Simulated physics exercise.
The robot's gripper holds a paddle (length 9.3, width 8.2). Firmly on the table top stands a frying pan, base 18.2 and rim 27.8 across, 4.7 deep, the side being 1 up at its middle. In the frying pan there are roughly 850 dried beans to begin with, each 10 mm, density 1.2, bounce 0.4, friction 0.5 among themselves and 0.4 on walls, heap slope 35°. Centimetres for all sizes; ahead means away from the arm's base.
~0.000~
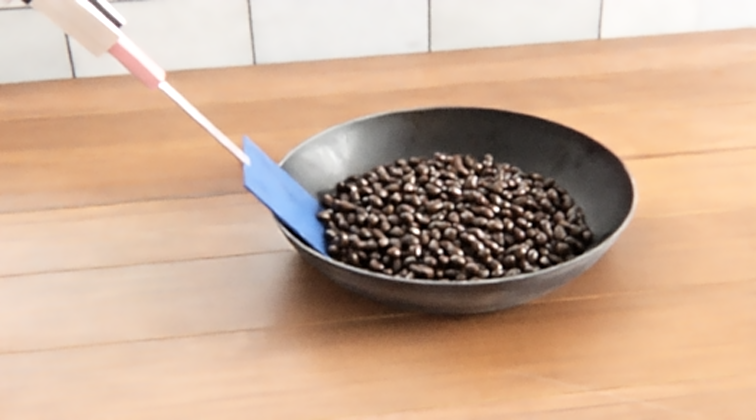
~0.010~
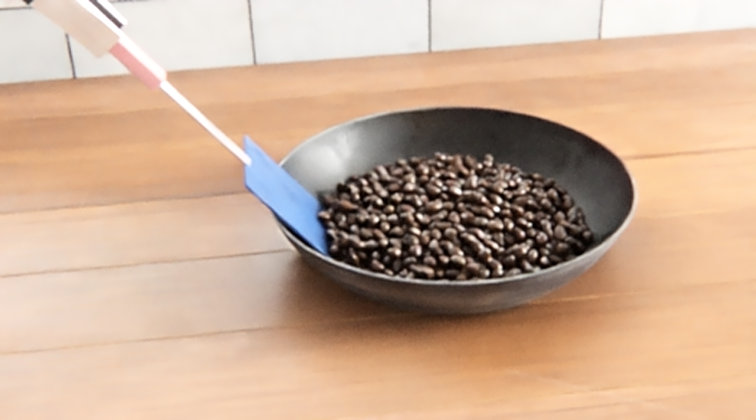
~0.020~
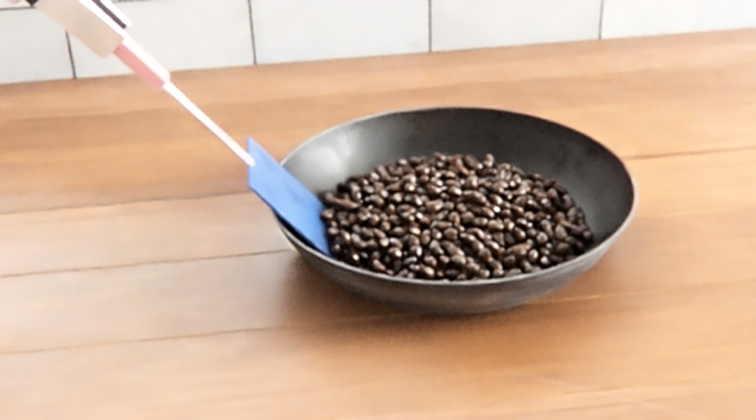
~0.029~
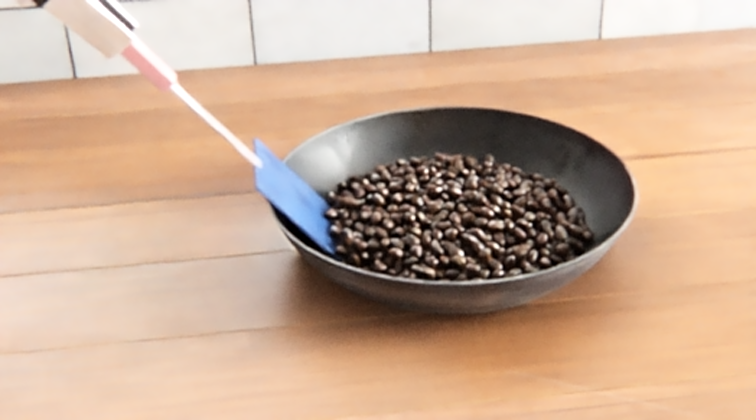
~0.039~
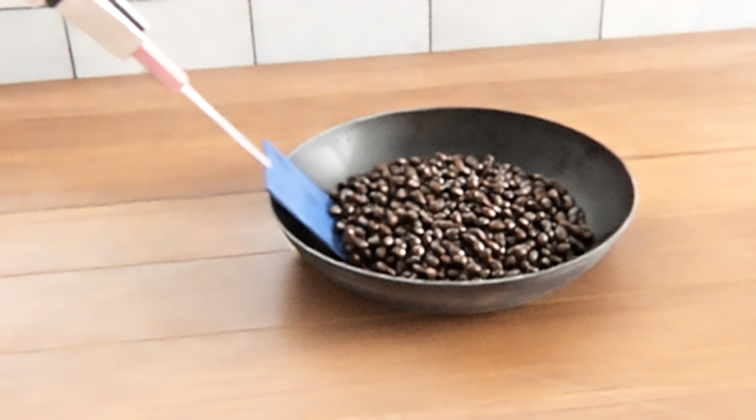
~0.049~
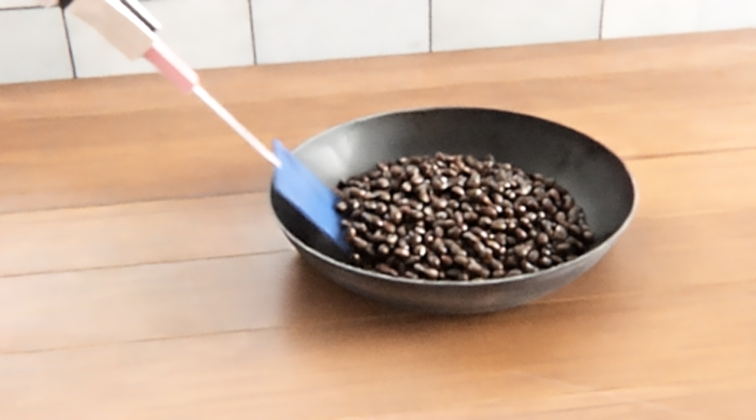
Blue paddle held by a robot gripper inching right against dark dried beans heaped in a black frying pan on wood.
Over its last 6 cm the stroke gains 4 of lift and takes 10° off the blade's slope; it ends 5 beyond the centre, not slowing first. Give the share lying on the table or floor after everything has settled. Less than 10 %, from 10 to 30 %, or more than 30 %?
Less than 10 %.
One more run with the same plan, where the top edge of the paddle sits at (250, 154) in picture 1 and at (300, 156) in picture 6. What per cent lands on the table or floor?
Near 15 in a hundred.
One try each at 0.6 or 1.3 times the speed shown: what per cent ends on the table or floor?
Some 0 and 10 per cent.
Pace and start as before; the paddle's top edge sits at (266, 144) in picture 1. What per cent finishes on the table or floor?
Some 0 per cent.
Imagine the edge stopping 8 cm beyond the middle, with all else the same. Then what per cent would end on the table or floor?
Then around 10 per cent.
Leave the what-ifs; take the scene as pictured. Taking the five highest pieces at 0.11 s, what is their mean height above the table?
Height: Approx. 5 cm.
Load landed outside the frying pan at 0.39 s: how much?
It works out to about 0 in a hundred.
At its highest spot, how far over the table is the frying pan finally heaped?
Top of the heap: Roughly 5.5 cm above the table top.
After 0.11 s, sloping 51°, highest piece 5 above the table; 846 in the frying pan.
After 0.16 s, sloping 47°, highest piece 6 above the table; 846 in the frying pan.
After 0.39 s, sloping 41°, highest piece 6 above the table; 838 in the frying pan, 3 on the table or floor, 5 on the blade or in flight.
After 1.44 s, sloping 41°, highest piece 5 above the table; 837 in the frying pan, 9 on the table or floor.
At rest, 837 in the frying pan, 9 on the table or floor. That is 1 % on the table or floor.
